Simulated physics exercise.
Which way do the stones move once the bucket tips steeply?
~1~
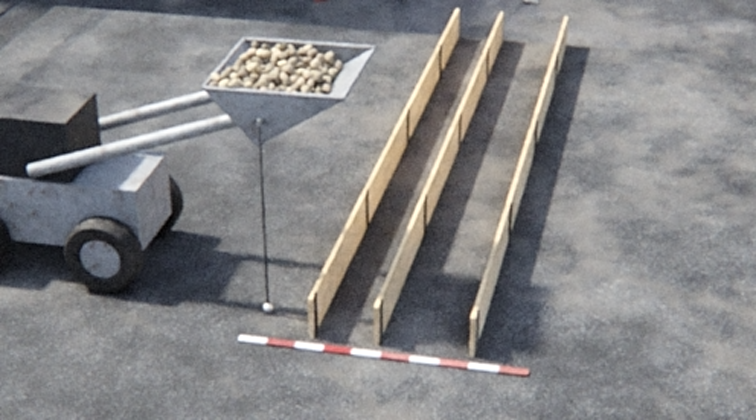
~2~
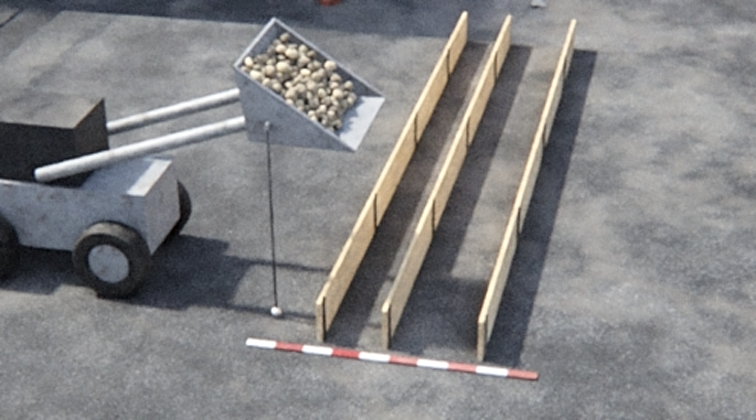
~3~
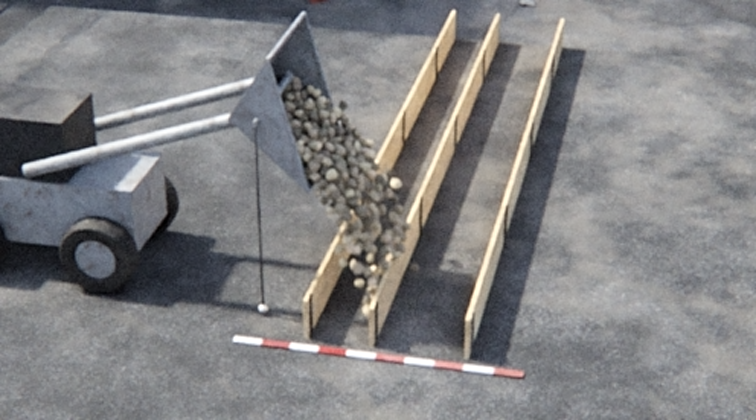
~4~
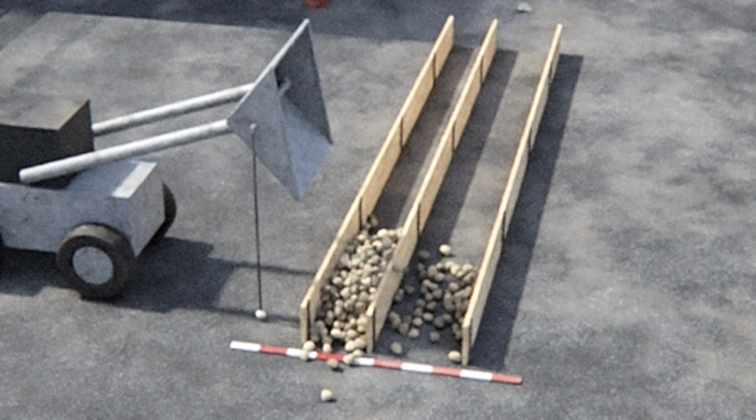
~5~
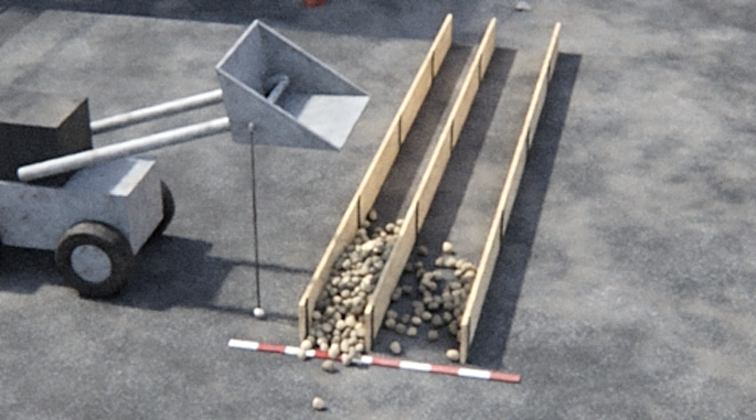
The stones move down, falling out of the bucket to the ground between the boards.
The footage shows a small loader tipping its raised metal bucket and pouring rounded stones between wooden boards on the ground. Most settle in the near bay, some land in the far bay and a few lie outside, before the emptied bucket tilts partway back.
